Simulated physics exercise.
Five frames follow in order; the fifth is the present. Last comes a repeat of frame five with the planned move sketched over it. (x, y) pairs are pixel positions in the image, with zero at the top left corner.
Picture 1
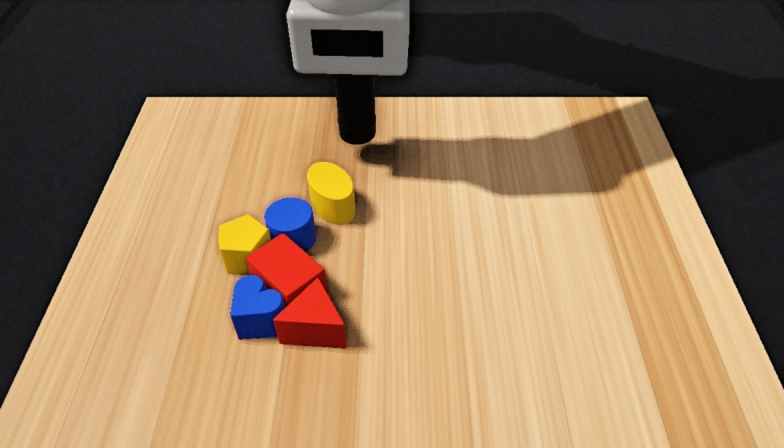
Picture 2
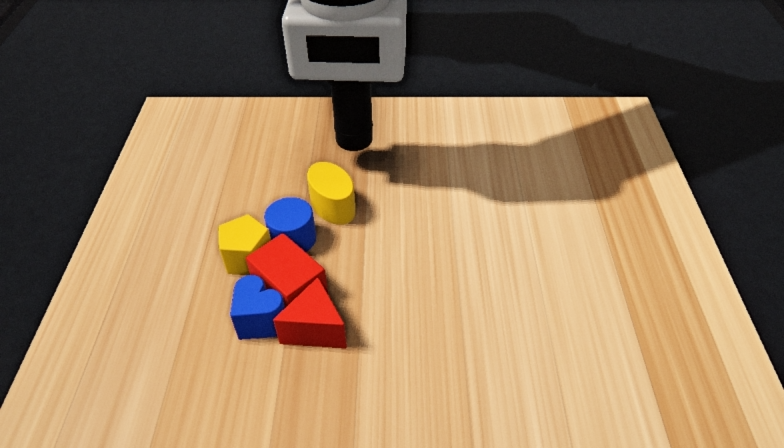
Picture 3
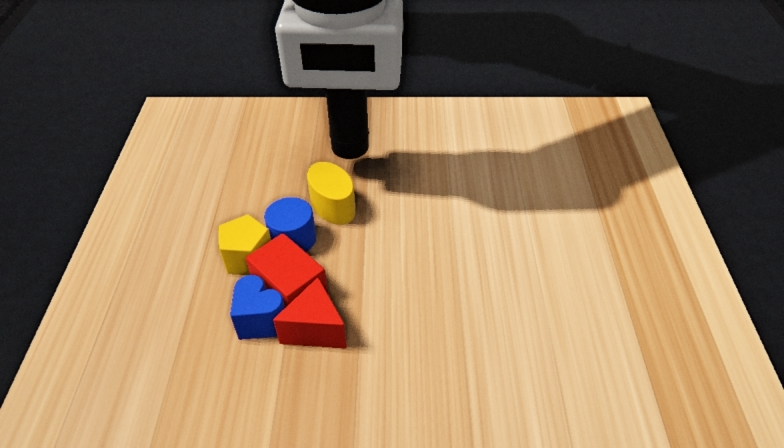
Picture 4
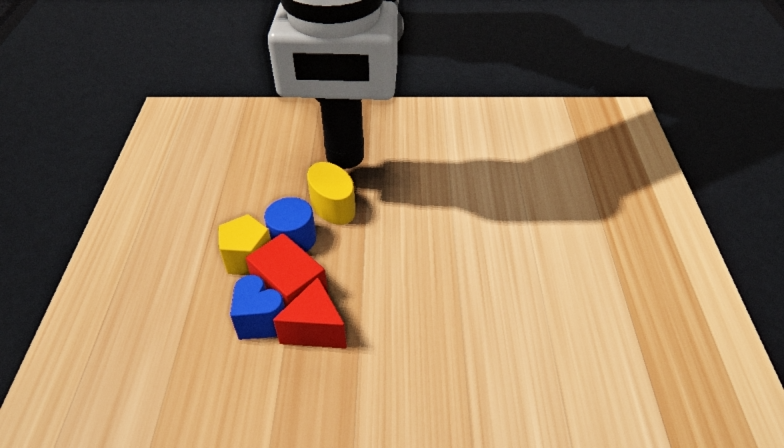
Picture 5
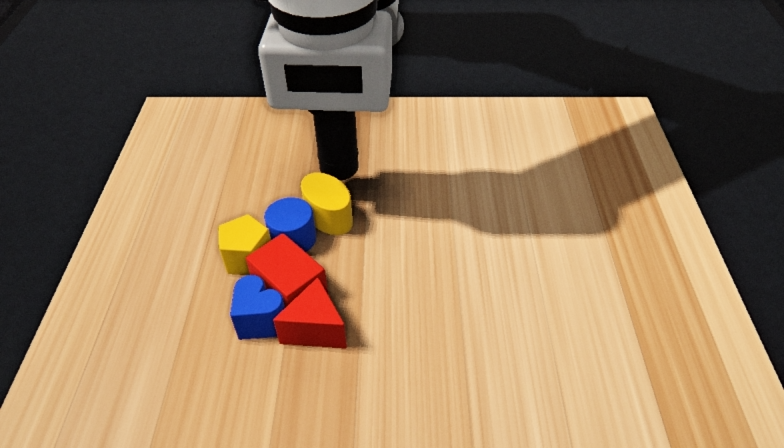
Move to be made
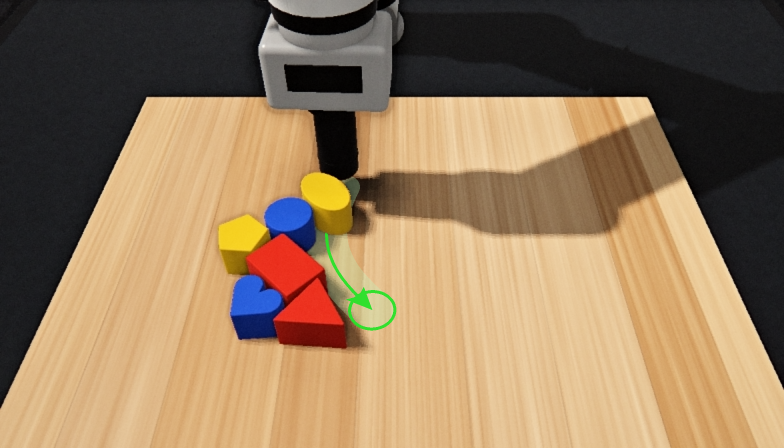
On a wooden table, a robot arm moves nearer and nudges the yellow oval slightly.
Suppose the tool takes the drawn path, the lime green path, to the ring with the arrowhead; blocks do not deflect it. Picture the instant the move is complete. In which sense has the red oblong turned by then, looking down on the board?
It ends up turned anticlockwise.
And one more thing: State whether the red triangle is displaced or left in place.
It gets pushed out of place.
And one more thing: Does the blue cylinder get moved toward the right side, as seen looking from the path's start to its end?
The answer is yes.
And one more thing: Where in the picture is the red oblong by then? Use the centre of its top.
The red oblong ends near (256, 279).
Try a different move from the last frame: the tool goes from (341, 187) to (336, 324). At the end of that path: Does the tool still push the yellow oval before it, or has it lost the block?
Prediction: Still leading.
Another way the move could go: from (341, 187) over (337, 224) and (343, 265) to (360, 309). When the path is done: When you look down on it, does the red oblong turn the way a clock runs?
Answer: No.
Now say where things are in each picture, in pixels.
Tool's lower end at (358, 134); red oblong at (285, 263); blue cylinder at (288, 213); red triangle at (311, 306); yellow oval at (330, 179), in the first picture.
Tool at (354, 141); blocks still, in the second picture.
Tool at (350, 148); blocks still, in the third picture.
Tool at (345, 158); blocks still, in the fourth picture.
Tool at (339, 169); red oblong at (285, 263); blue cylinder at (288, 213); red triangle at (311, 306); yellow oval at (325, 190), in the fifth picture.
Drawn move, from (341, 187) via (327, 226) and (337, 270), ending at (372, 310).
The first path, step by step. One third of the way, tool at (325, 208); red oblong at (259, 277), turned 45° anticlockwise; blue cylinder at (274, 239); yellow oval at (330, 233), turned 25° anticlockwise.
Two thirds of the way, tool at (335, 252); red oblong at (256, 279), turned 45° anticlockwise; blue cylinder at (274, 240); red triangle at (310, 311), turned 15° anticlockwise; yellow oval at (343, 282), turned 30° anticlockwise.
At the end, tool at (371, 292); red oblong at (256, 279), turned 45° anticlockwise; blue cylinder at (274, 240); red triangle at (307, 321); yellow oval at (366, 329).
